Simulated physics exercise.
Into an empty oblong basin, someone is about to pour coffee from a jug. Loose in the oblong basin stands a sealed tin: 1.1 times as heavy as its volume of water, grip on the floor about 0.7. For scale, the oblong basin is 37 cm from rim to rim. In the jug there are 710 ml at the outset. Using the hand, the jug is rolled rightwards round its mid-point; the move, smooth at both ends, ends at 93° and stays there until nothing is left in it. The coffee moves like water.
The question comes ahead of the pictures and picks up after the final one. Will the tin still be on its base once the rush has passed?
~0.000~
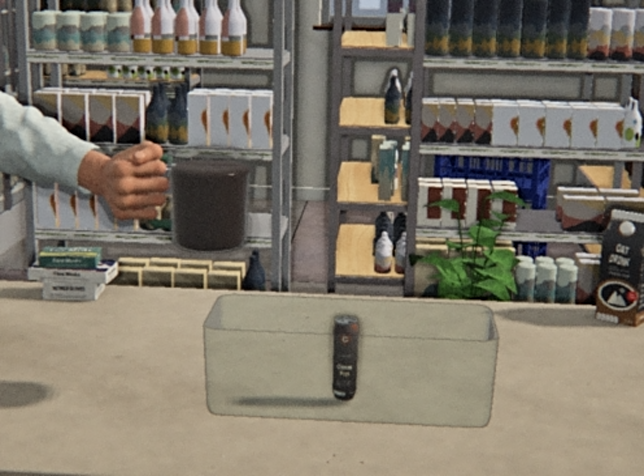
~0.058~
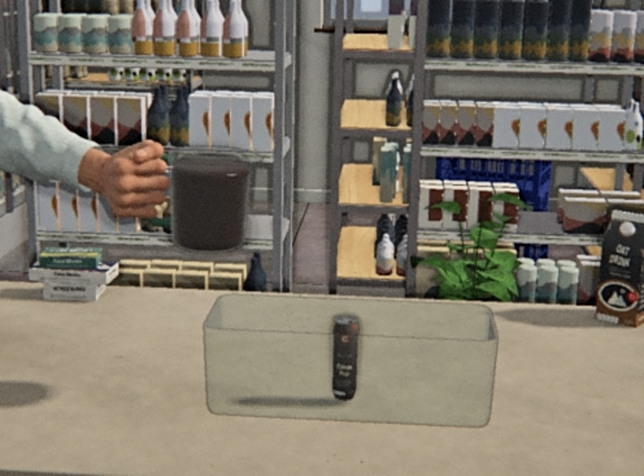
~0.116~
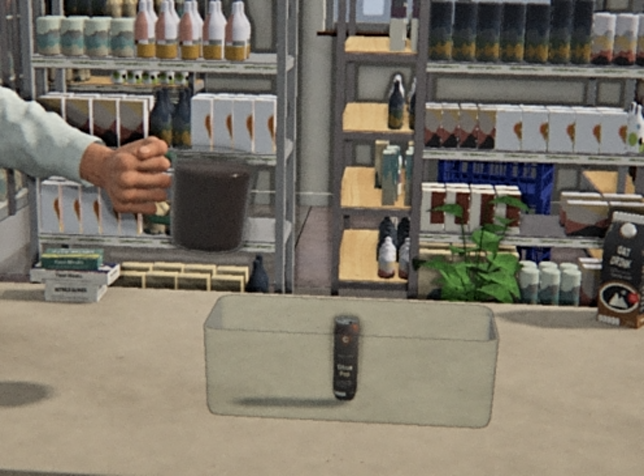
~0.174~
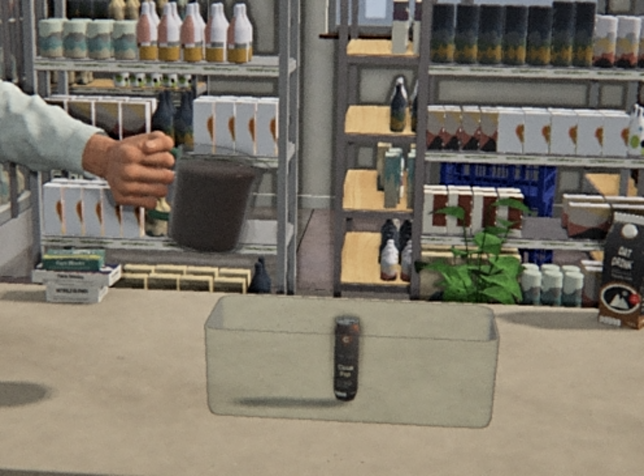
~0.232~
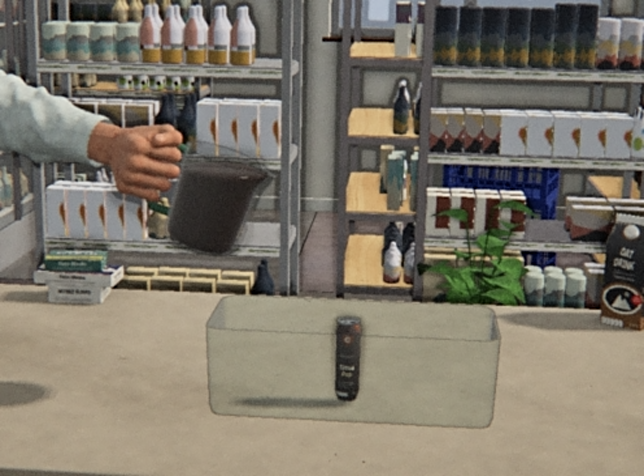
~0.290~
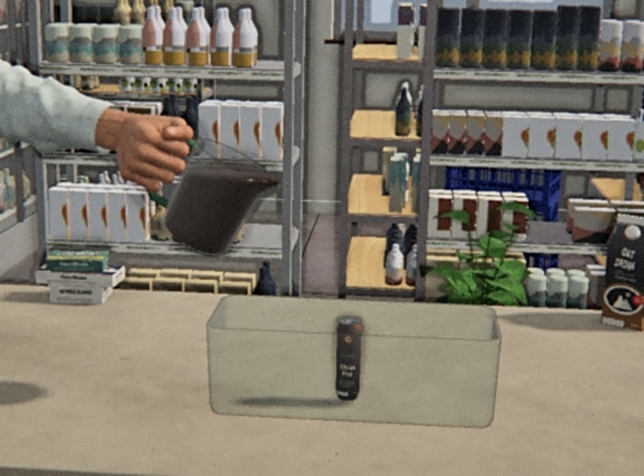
No - it overturns.
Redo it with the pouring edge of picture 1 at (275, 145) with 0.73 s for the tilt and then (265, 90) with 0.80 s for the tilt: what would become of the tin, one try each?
Run one: It tumbles. Run two: It tumbles.
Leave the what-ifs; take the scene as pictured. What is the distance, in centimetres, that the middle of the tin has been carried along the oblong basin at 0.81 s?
About 3 cm.
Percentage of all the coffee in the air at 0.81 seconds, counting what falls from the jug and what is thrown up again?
20 per cent or so.
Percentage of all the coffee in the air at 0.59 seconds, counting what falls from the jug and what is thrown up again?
About 22 per cent.
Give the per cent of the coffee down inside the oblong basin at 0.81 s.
I reckon close to 52 per cent.
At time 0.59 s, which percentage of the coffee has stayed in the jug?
I'd put it near 68 percent.
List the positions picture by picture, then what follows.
It leans 0°; its right rim is at (264, 156); the coffee meets the walls at (172, 165) and (251, 168); the oblong basin's rim runs from (212, 312) to (494, 324); the tin's top is at (346, 324), in the first frame.
It leans 1°; its right rim is at (265, 157); the coffee meets the walls at (173, 164) and (250, 168), in the second frame.
It leans 5°; its right rim is at (268, 161); the coffee meets the walls at (177, 164) and (253, 170), in the third frame.
It leans 10°; its right rim is at (272, 168); the coffee meets the walls at (179, 165) and (258, 172), in the fourth frame.
It leans 18°; its right rim is at (277, 176); the coffee meets the walls at (183, 172) and (267, 174), in the fifth frame.
It leans 27°; its right rim is at (281, 186); the coffee meets the walls at (180, 182) and (278, 181), in the sixth frame.
Then, 0.59 s in, the tilt is 78° and 69 per cent is still to pour; the tin stands where it began.
Then, 0.81 s in, the tilt is 93° and 28 per cent is still to pour; the tin leans 9°.
Then, 1.05 s in, the tilt is 93° and 9 per cent is still to pour; the tin leans 60°.
Then, 1.30 s in, the tilt is 93° and 3 per cent is still to pour; the tin lies on its side.
Finally, the tin lies on its side.
